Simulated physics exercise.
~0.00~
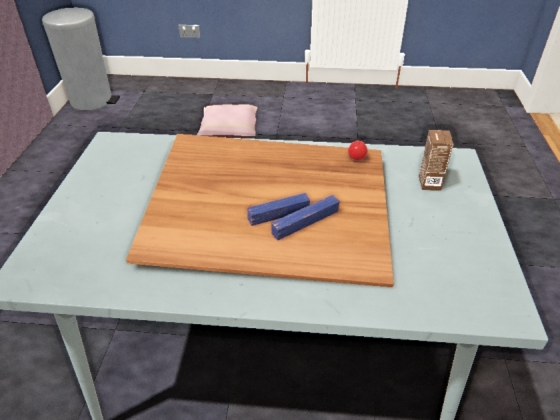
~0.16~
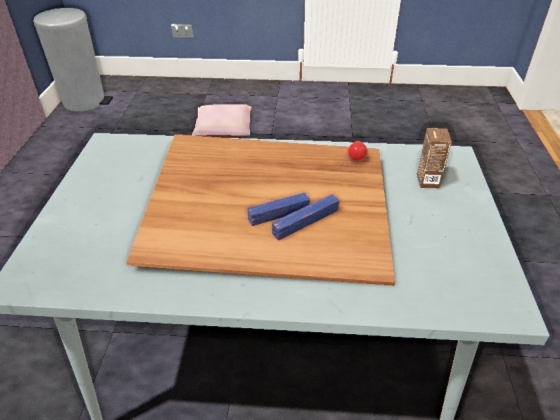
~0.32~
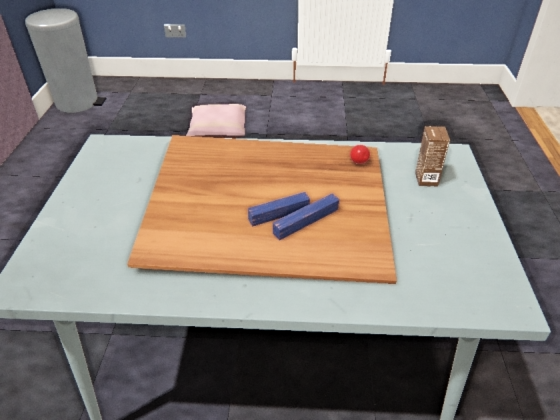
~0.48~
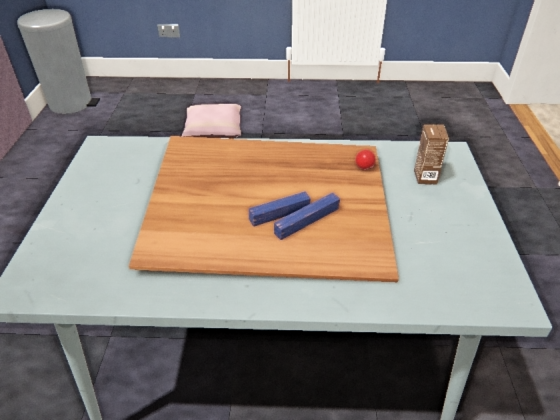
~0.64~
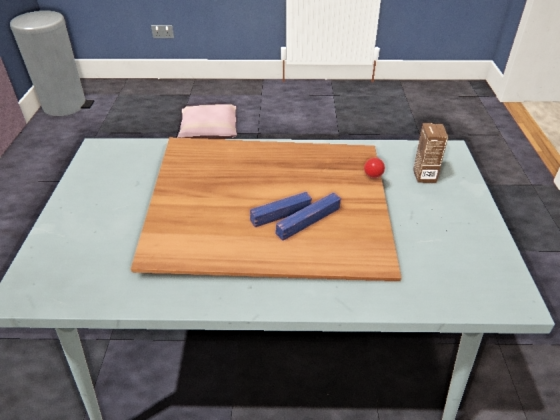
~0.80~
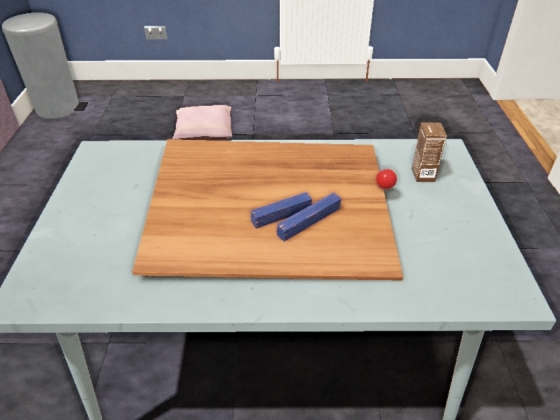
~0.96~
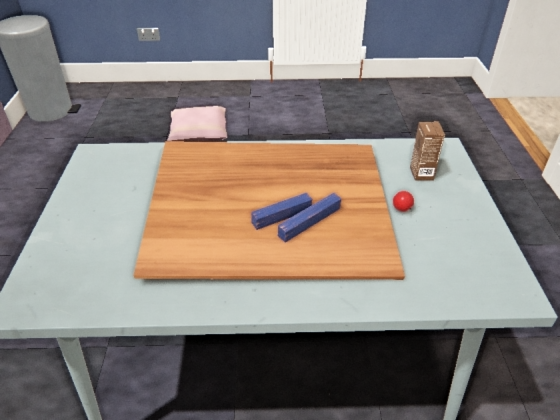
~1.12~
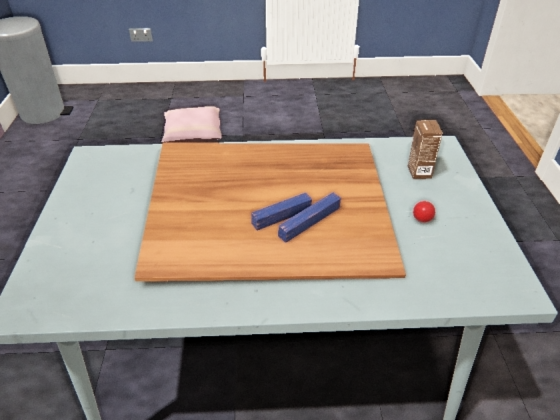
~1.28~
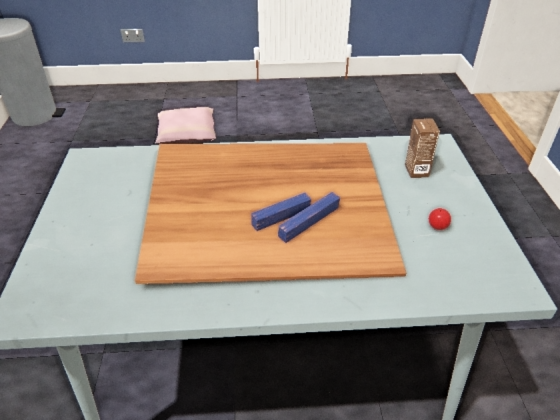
The clip opens on a wooden board lying on a pale green table, with two blue blocks near its middle, a small red apple close to its far right corner and a brown carton standing on the table to the right. At first the apple barely moves. It then rolls slowly toward the viewer and to the right, clear of the blocks, and crosses the board's right edge. It carries on across the tabletop, passing in front of the carton, while the view drifts slightly. At the end the apple is on the table to the right of the board, and the carton still stands.
